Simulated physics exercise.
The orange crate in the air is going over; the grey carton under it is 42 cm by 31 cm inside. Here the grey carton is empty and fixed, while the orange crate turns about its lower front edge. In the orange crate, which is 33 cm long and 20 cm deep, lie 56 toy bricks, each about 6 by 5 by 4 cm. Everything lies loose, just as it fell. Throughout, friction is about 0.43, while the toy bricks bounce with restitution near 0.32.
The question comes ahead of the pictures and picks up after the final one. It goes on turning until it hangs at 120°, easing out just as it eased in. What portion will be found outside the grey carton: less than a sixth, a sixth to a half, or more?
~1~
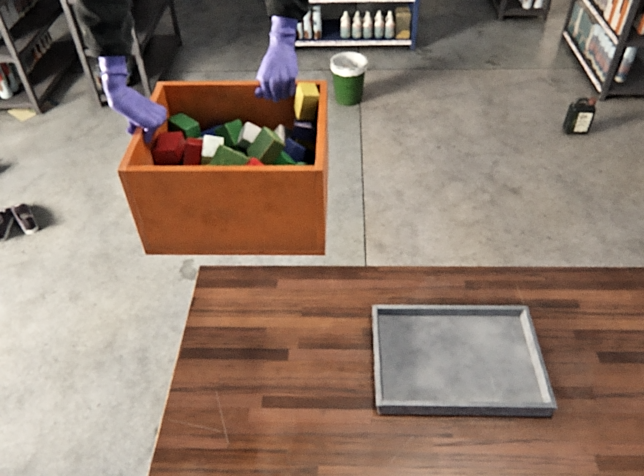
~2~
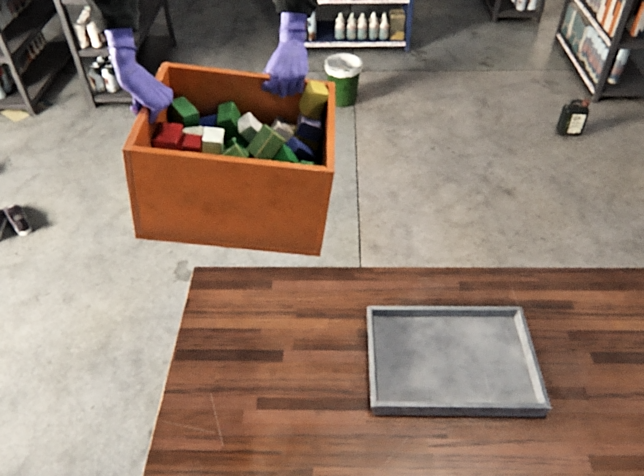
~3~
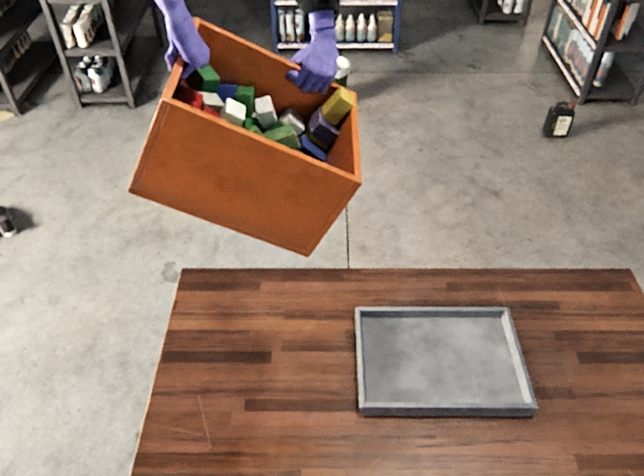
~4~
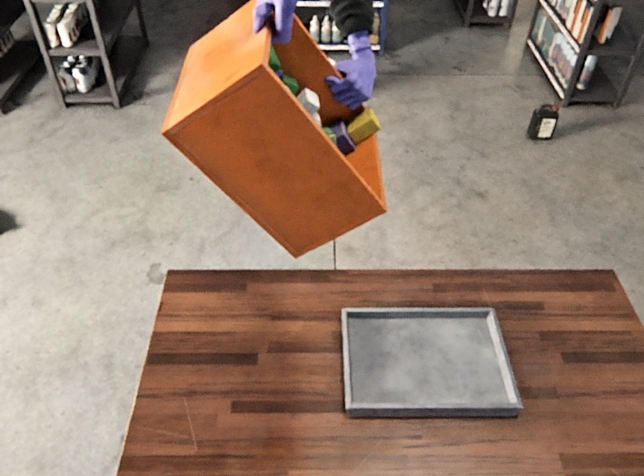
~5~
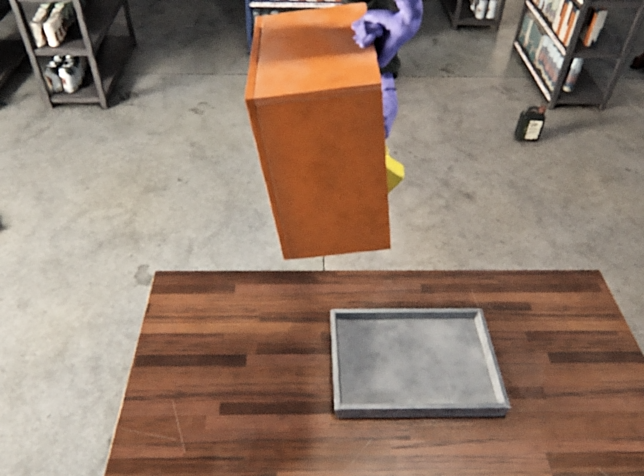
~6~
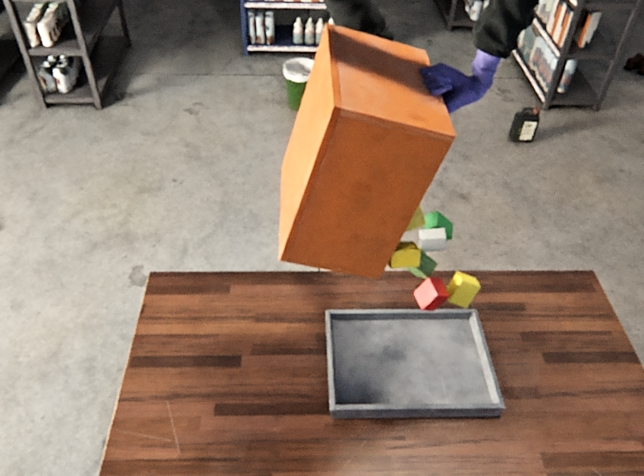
Most likely a sixth to half of it ends up outside.
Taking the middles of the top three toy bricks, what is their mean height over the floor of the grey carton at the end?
7 cm or thereabouts.
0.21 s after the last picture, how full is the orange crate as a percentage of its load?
I'd say close to 45 per cent of it is still inside.
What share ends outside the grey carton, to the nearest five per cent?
Estimate: About 35 in a hundred.
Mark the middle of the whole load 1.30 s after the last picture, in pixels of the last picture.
I'd place it about (436, 358) in the last view.
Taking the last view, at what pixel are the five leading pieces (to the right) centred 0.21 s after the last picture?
Around (463, 329) in pixels.
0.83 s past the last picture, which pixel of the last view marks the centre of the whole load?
Around (434, 358).
Then, 0.21 s after the last picture, tilt 118°; 24 still in the orange crate, 2 in the grey carton, 5 outside the grey carton and 25 in the air.
Then, 0.47 s after the last picture, tilt 120°; 10 still in the orange crate, 18 in the grey carton, 16 outside the grey carton and 12 in the air.
Then, 0.83 s after the last picture, tilt 120°; 30 in the grey carton, 21 outside the grey carton and 5 in the air.
Final count (1.30 s after the last picture), 37 in the grey carton and 19 outside the grey carton. Asked share, 19 of 56, 34 per cent.
